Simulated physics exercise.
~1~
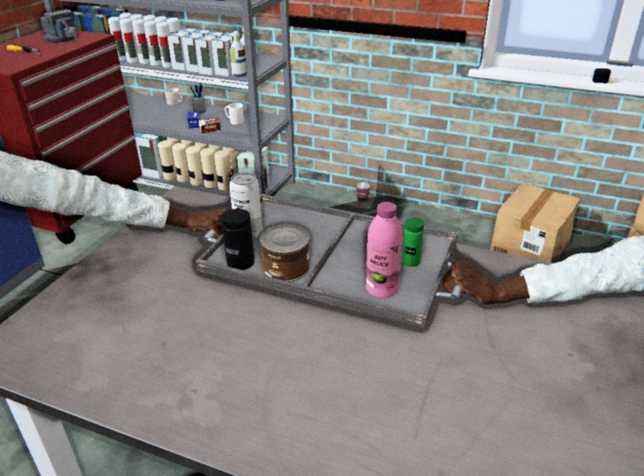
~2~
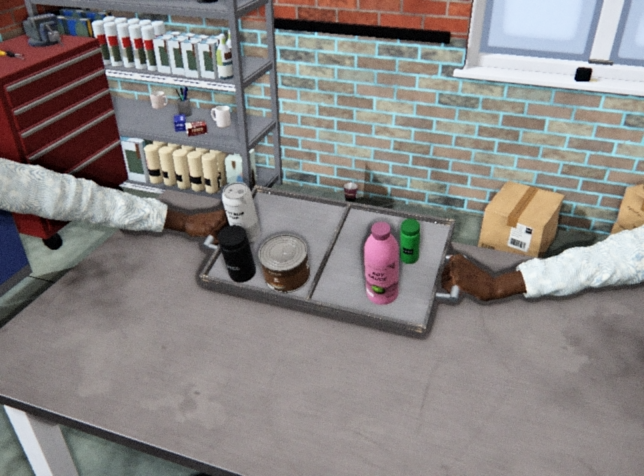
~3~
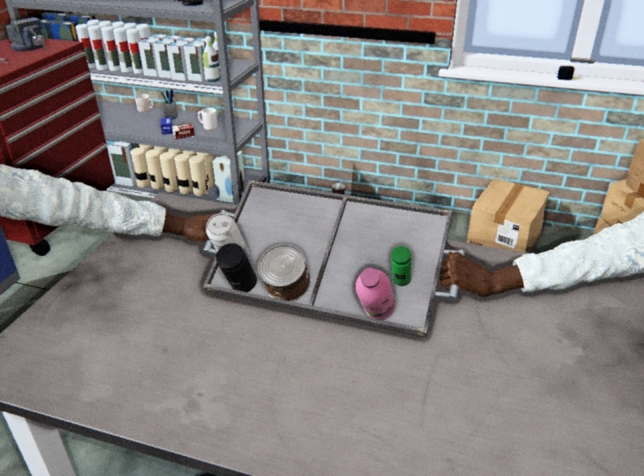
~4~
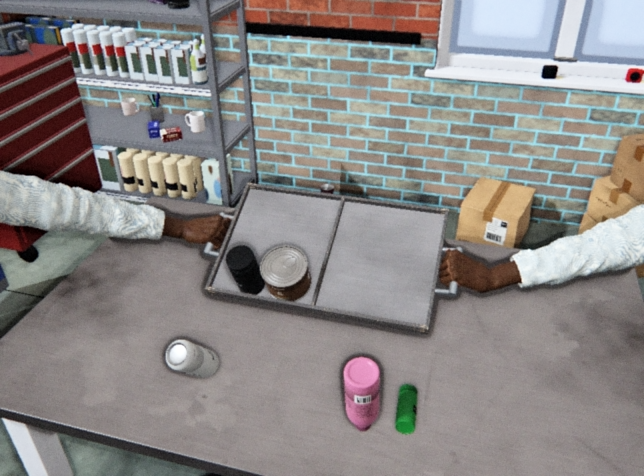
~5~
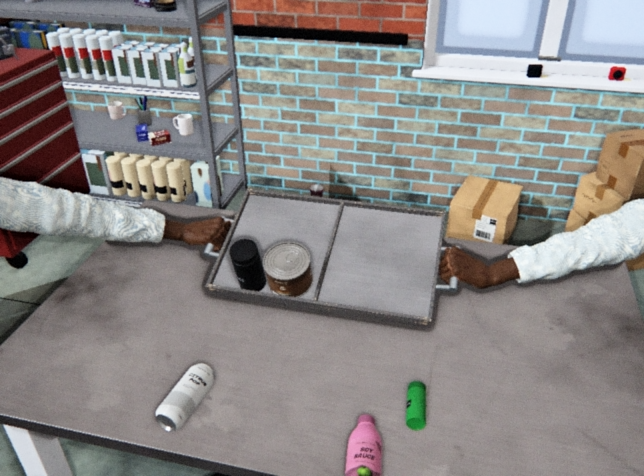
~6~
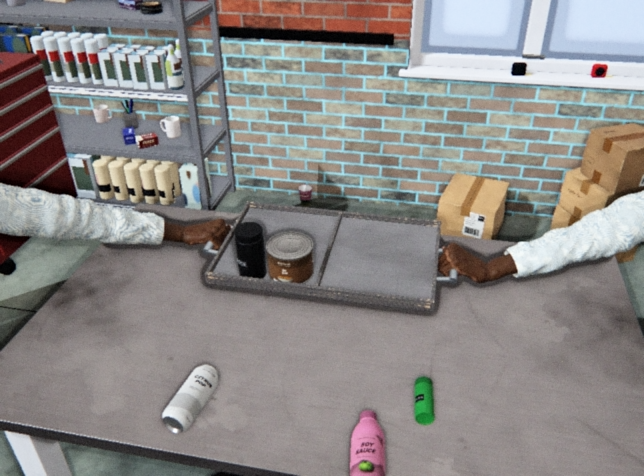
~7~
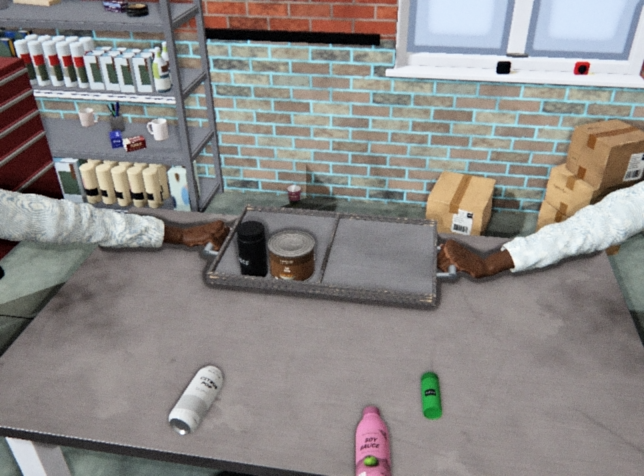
The video shows two hands tilting a carrying tray toward the viewer, sending a pink bottle, a white can and a green shaker tumbling onto the table, then leveling it; the fallen items lie on their sides while the black jar stays upright beside the brown tub on the tray.
